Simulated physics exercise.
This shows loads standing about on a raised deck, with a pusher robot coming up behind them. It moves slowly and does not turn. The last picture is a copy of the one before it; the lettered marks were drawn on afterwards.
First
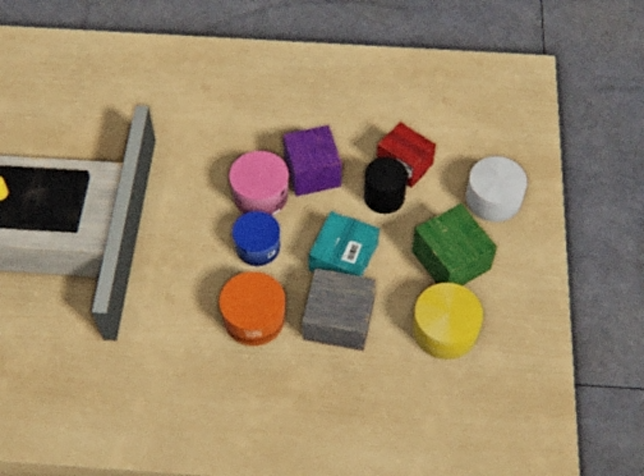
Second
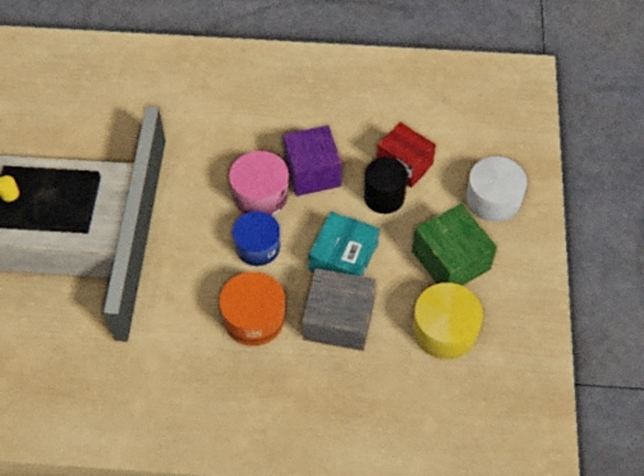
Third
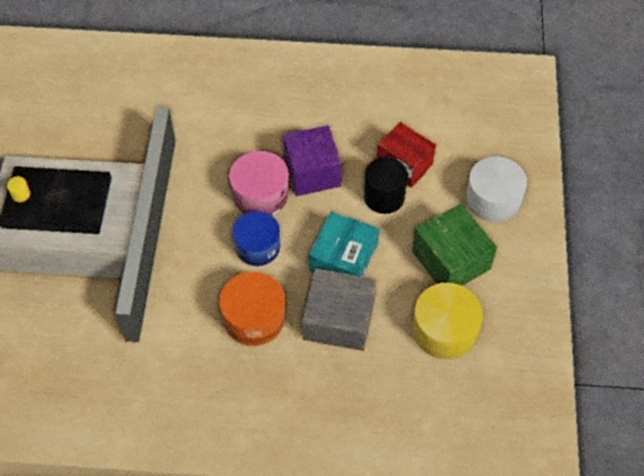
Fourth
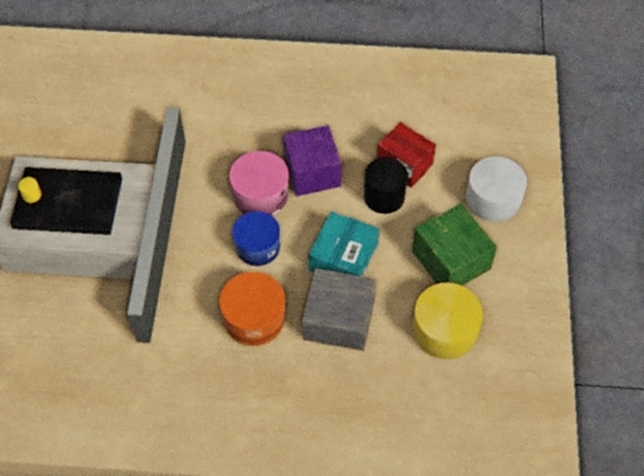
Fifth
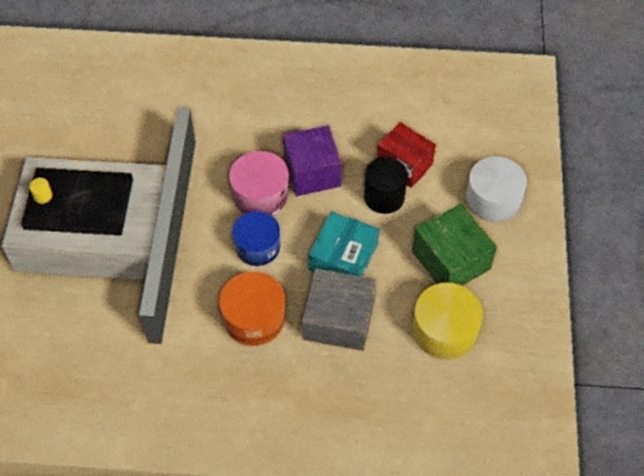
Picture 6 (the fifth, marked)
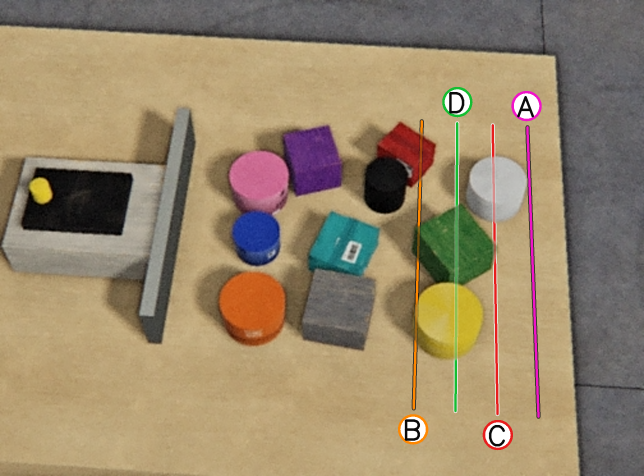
A pusher robot with a pale body, black top panel, small yellow knob and upright grey plate slides slowly rightward without turning, narrowing the gap to the loads. The steady view looks down on a light wooden deck above grey flooring. Pink, blue and orange cylinders stand nearest the plate, then purple, turquoise and grey blocks, with black, red, green, white and yellow pieces farther right, all motionless.
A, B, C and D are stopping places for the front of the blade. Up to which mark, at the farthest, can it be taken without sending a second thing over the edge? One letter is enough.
Stop at B.
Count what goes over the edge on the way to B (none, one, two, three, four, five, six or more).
One.
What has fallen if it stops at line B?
The yellow canister goes over.
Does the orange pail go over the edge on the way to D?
No.
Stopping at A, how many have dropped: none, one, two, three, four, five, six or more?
Six or more.
On the marked copy, A at (532, 260); B at (418, 253); C at (495, 257); D at (456, 255).
With B. Early on, robot (175, 206); orange pail (288, 314); grey crate (351, 309).
Further on, robot (265, 211); yellow canister (509, 321); green crate (483, 249).
At the end, robot (334, 216); yellow canister over the edge; green crate (551, 250); one fallen.
As for the rest, A drops seven; C drops seven; D drops three.
